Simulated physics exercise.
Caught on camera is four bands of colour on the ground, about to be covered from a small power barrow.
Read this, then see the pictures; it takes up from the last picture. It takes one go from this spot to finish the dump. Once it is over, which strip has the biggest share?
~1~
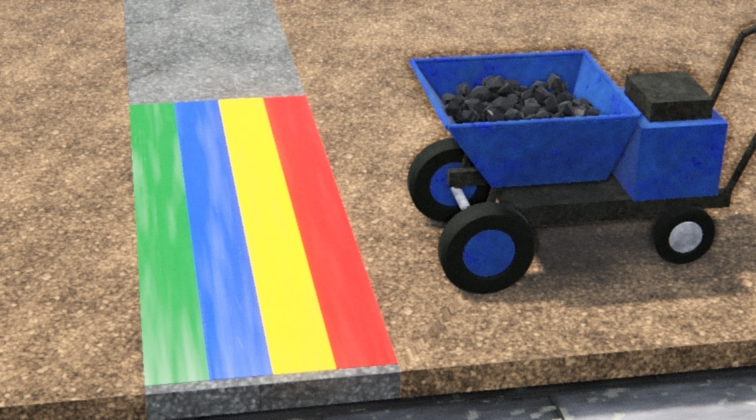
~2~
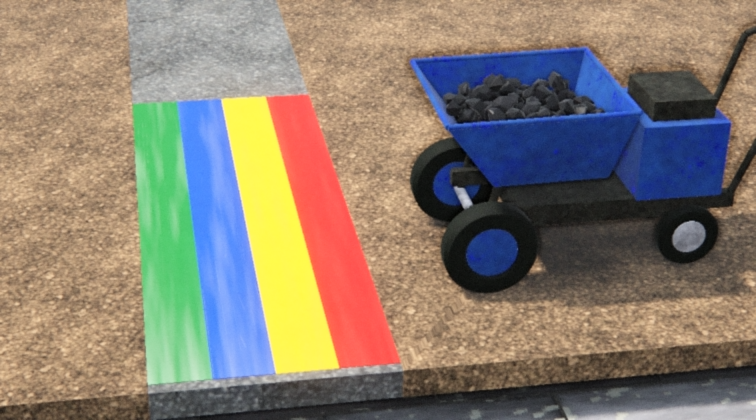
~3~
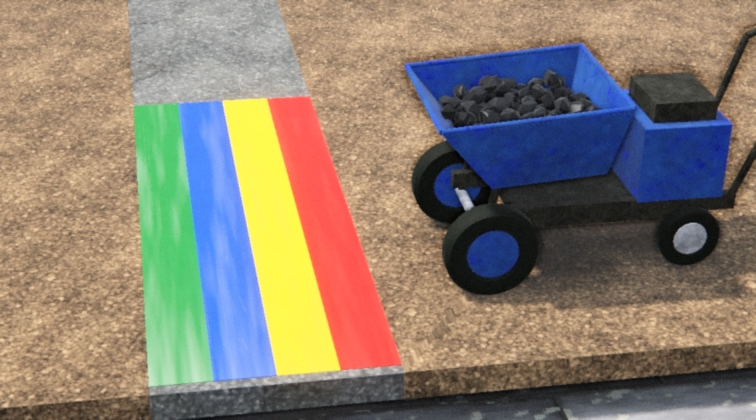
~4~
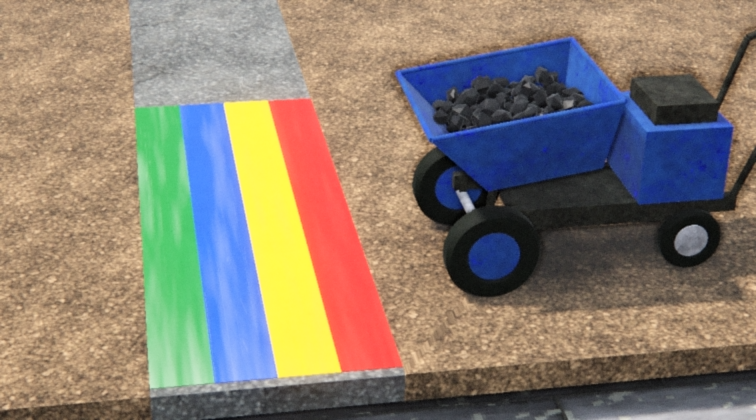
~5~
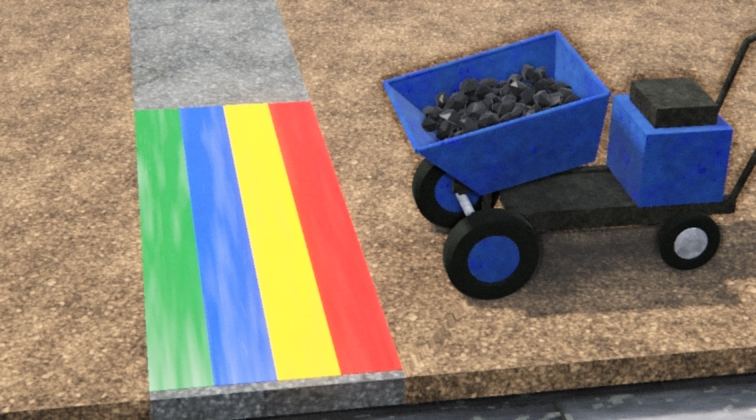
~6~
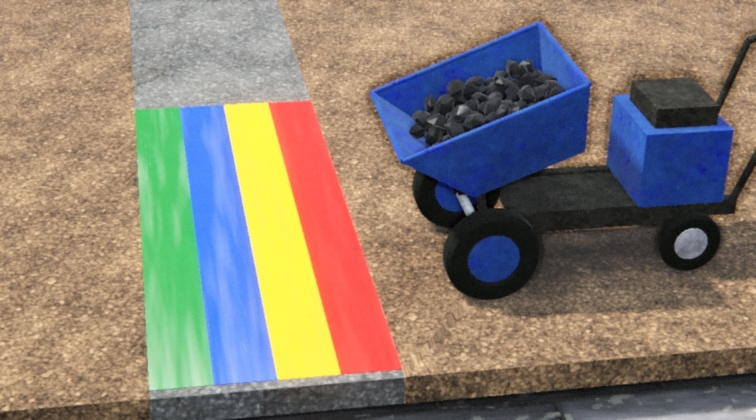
Biggest share: The yellow strip.
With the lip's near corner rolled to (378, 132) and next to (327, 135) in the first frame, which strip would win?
Well, from the first place it would be blue, and from the second the green one.
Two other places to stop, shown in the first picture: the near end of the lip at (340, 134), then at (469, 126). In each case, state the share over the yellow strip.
First spot: Roughly 0 percent; second spot: Roughly 30 percent.
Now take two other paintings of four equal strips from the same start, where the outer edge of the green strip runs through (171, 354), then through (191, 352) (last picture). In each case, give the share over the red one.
In order, 10 % and 10 %.
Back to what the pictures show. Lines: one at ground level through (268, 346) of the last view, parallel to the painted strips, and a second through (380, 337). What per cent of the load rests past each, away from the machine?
Result, first then second: 20 %, 70 %.
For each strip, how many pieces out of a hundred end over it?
Percentages: Red 10, yellow 40, blue 10, green 5.
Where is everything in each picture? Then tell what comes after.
In the first picture, lip of the skip near (448, 128), level; top of the load near (530, 110), lumps of coal; red strip near (356, 329); yellow strip near (296, 334); blue strip near (235, 339); green strip near (174, 344).
In the second picture, lip of the skip near (448, 128), tipped barely; top of the load near (531, 109).
In the third picture, lip of the skip near (442, 133), tipped barely; top of the load near (527, 109).
In the fourth picture, lip of the skip near (432, 140), tipped a little; top of the load near (554, 103).
In the fifth picture, lip of the skip near (418, 151), tipped a little; top of the load near (530, 99).
In the sixth picture, lip of the skip near (403, 162), tipped clearly; top of the load near (534, 102); red strip near (360, 334); yellow strip near (301, 339); blue strip near (240, 344); green strip near (178, 349).
Shortly afterwards, skip tipped steeply; the whole lot in the skip.
Next, skip tipped right over; the bulk in the skip; only a few over the red strip; a little over the yellow strip; only a few over the blue strip; only a few falling.
Some moments later, skip tipped right over; near a third in the skip; a little over the red strip; near a third over the yellow strip; a little over the blue strip; a little over the green strip; only a few off the paint.
In the end, skip tipped right over; near a third in the skip; a little over the red strip; near a third over the yellow strip; a little over the blue strip; a little over the green strip; only a few off the paint.
